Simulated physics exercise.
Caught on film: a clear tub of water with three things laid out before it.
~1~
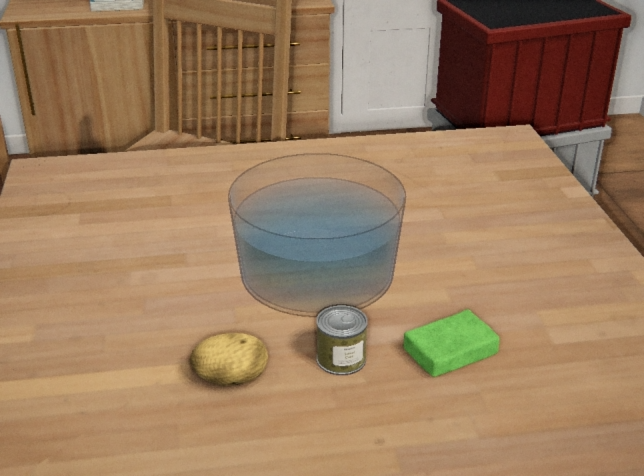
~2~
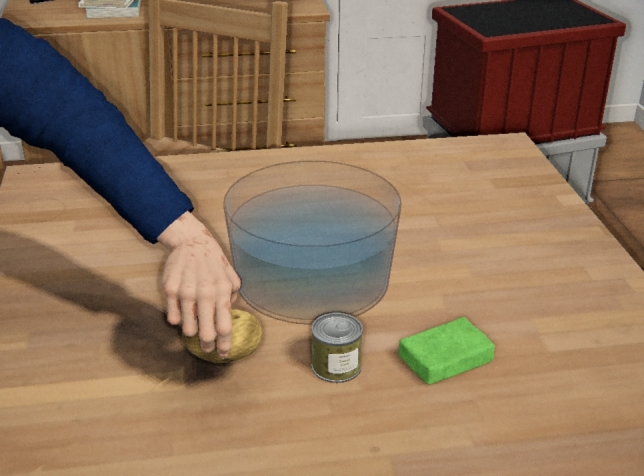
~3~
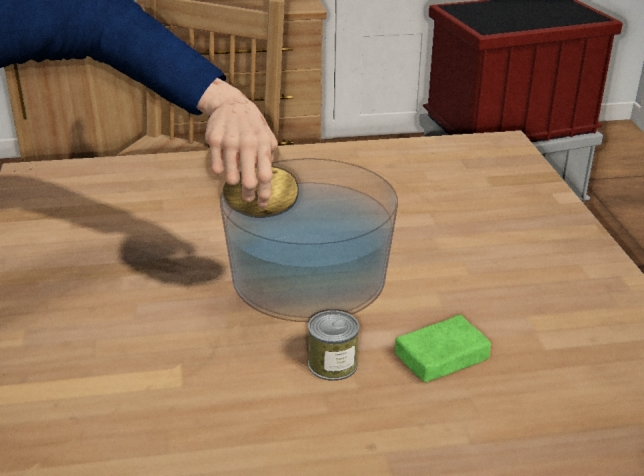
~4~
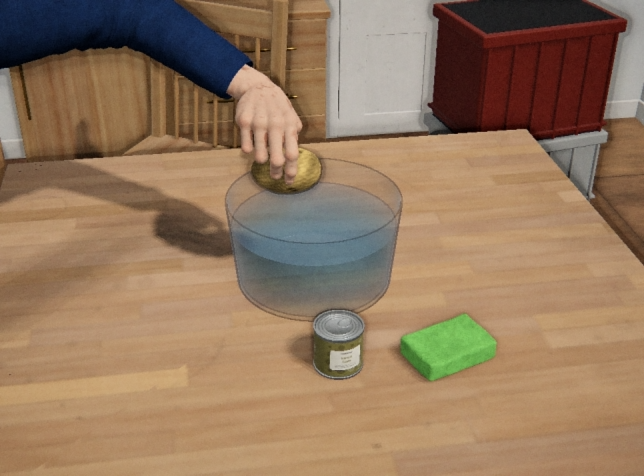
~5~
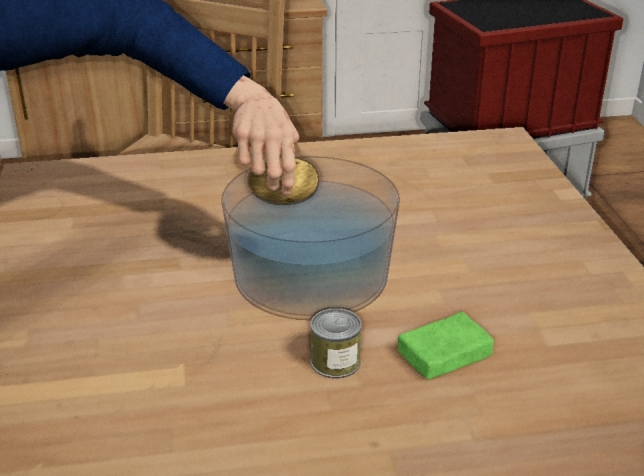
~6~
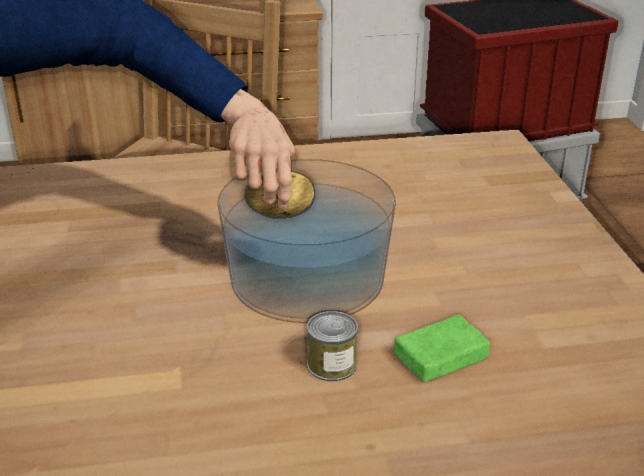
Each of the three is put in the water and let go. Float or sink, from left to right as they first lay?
Left goes to the bottom; middle goes to the bottom; right stays at the surface.
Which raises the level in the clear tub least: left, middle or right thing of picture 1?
I say the right thing.
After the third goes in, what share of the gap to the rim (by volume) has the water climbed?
Close to 26 %.
Soon after, the potato goes to the bottom.
Later, the tin of food goes to the bottom.
In the end, the sponge floats; afloat, sponge.
